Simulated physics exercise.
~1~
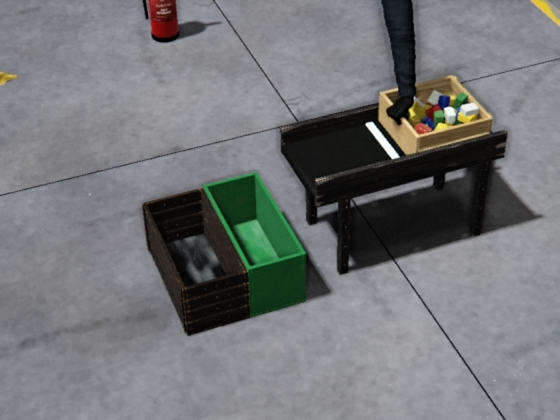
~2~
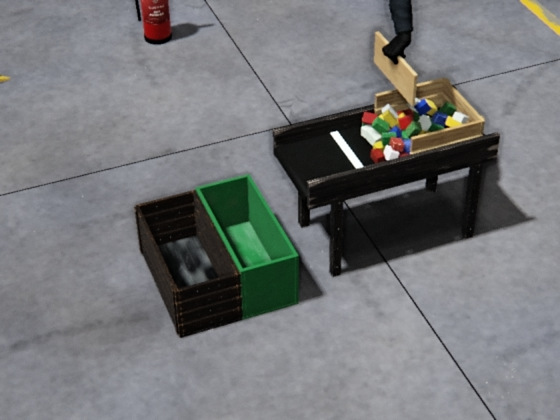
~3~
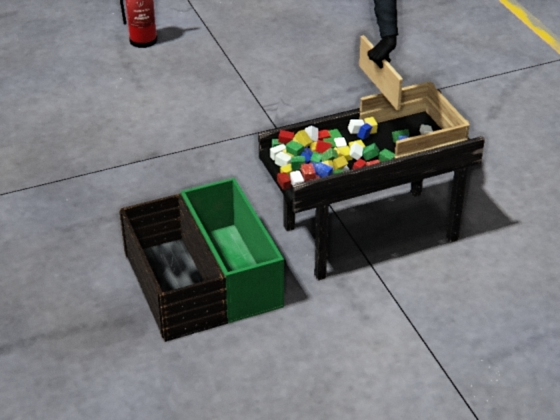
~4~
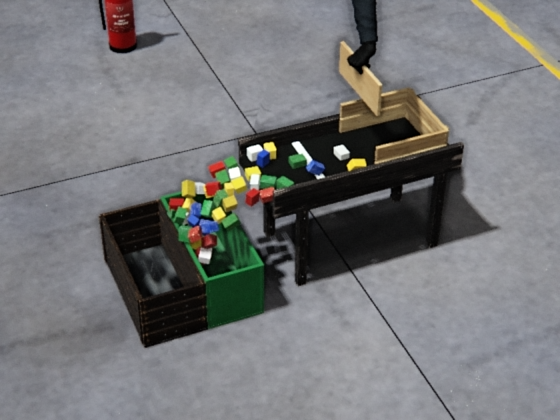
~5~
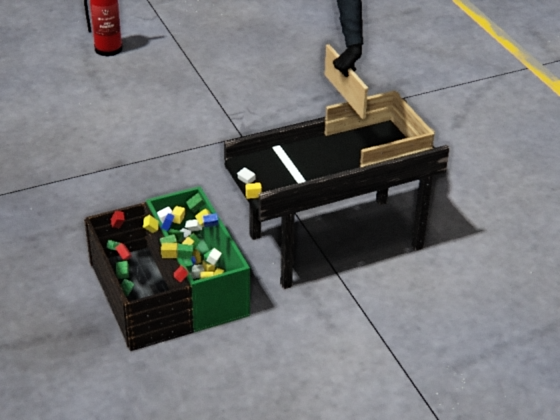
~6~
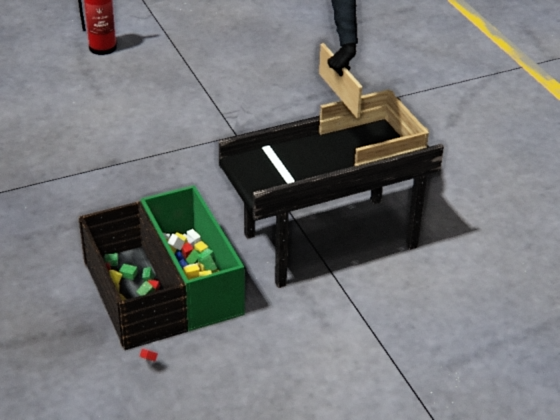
On a grey concrete floor seen from above at an angle, a low black table with a white stripe holds a wooden pen of colourful toy bricks, with a green bin and a dark box to its left and a red fire extinguisher behind. A black arm lifts the pen's front panel, and the bricks move left along the belt in a loose crowd. They spill off the end and tumble towards the two containers. The last few drop as the belt empties. Most of the bricks end in the green bin, several lie in the dark box, and one red brick rests on the floor beyond it.
